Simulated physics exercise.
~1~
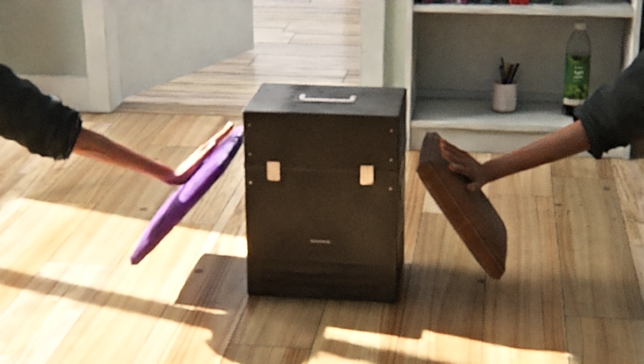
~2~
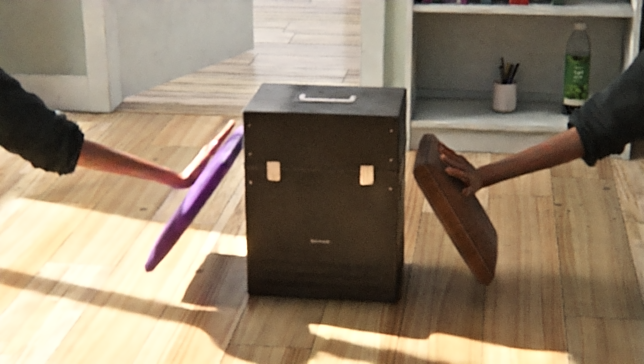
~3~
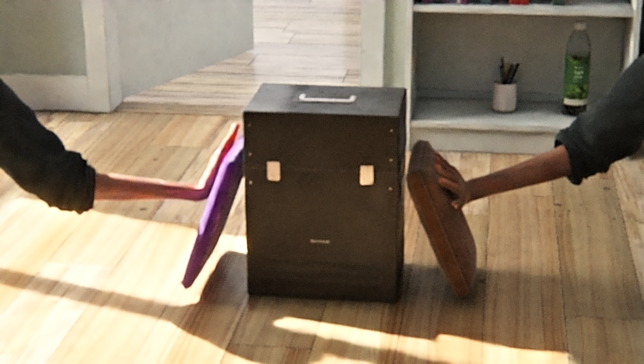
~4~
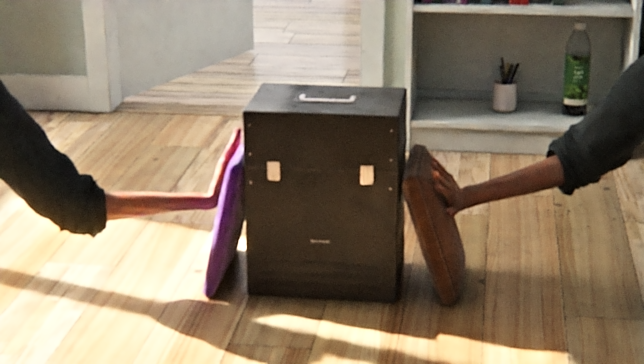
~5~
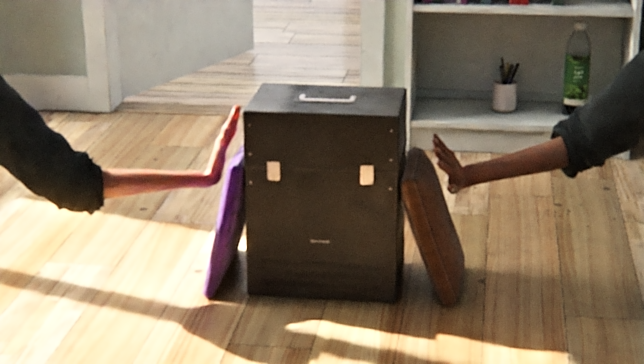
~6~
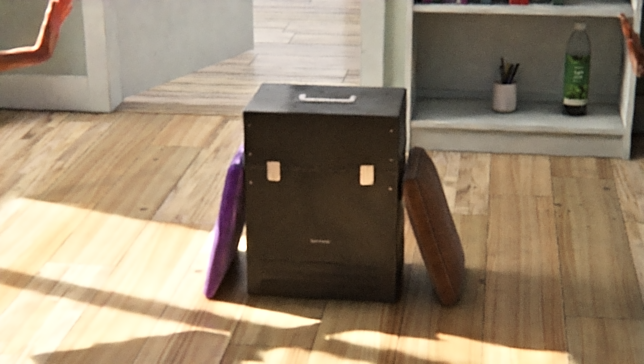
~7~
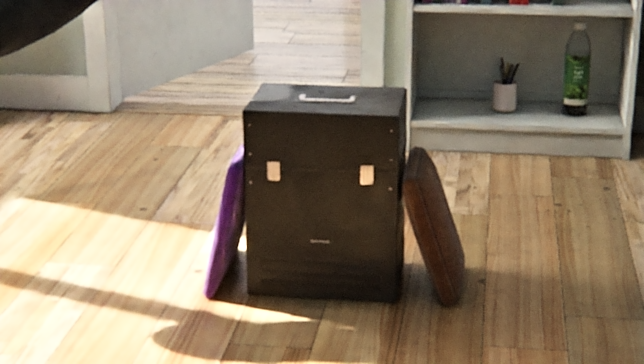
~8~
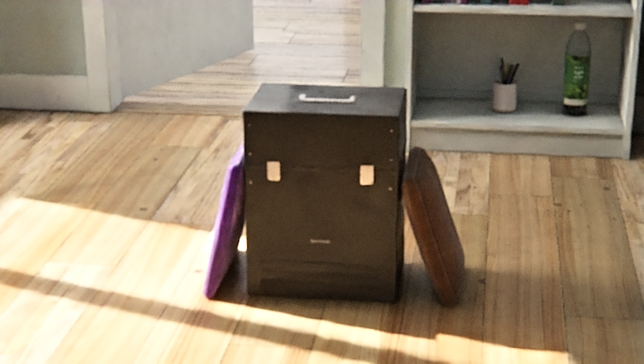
In this clip, two hands lower a purple seat pad and a brown soft bag against the left and right sides of a black chest on a wooden floor. The hands let go and withdraw, and both items stay leaning against the chest.
